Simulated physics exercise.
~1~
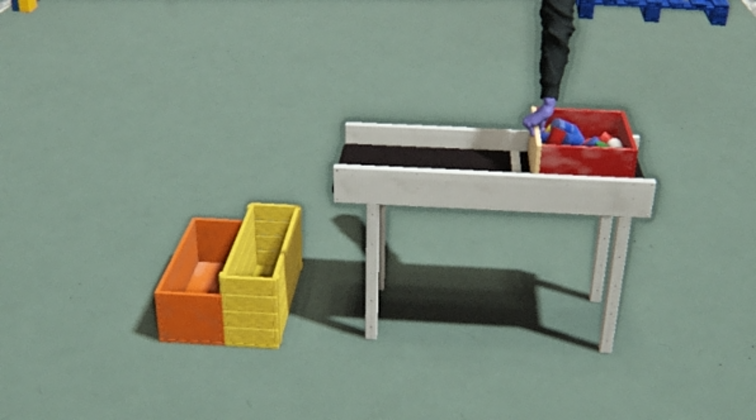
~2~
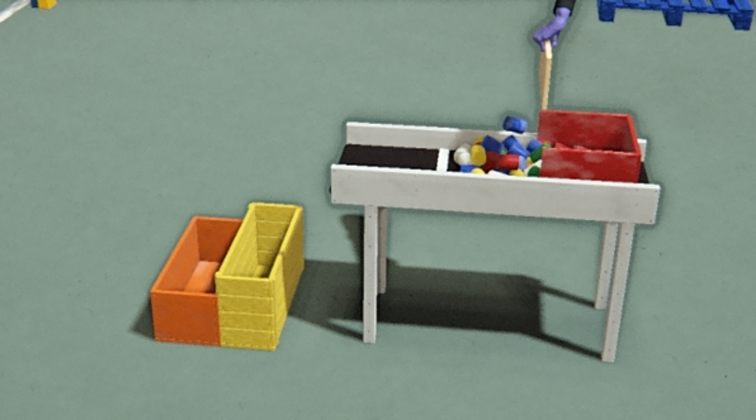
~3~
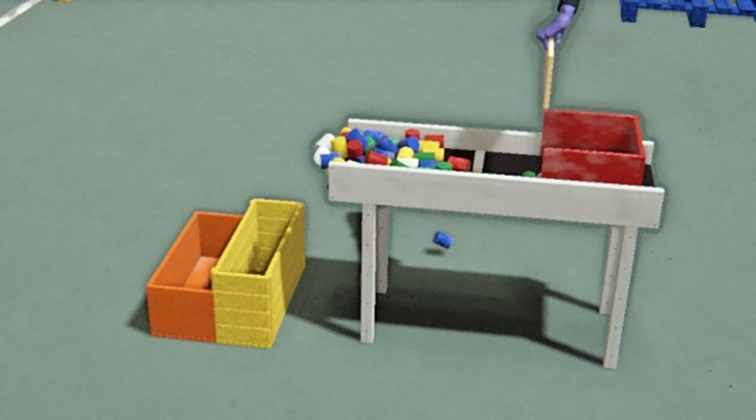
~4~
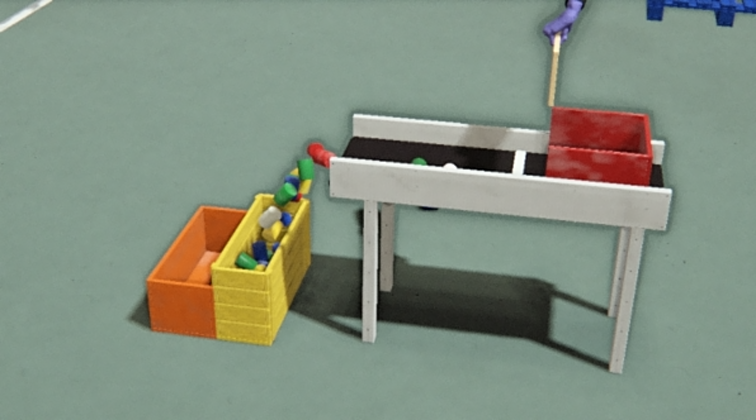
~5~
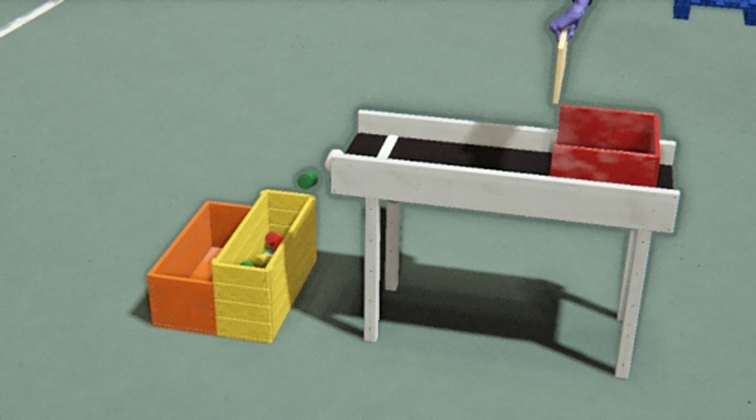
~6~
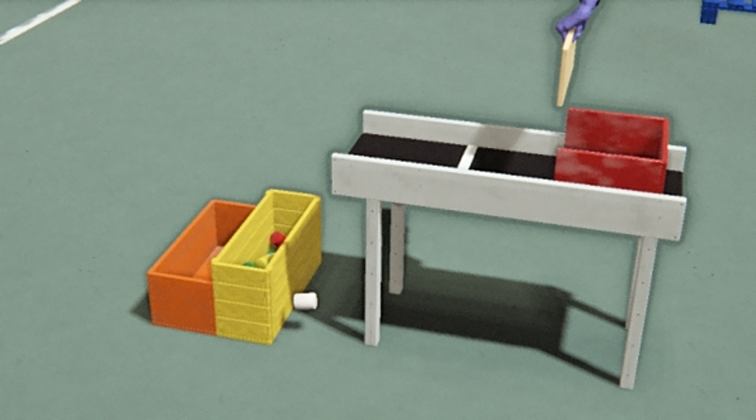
Colourful small cylinders spilling from a red pen as a gloved hand lifts its gate, riding a belt left and mostly dropping into a yellow bin.
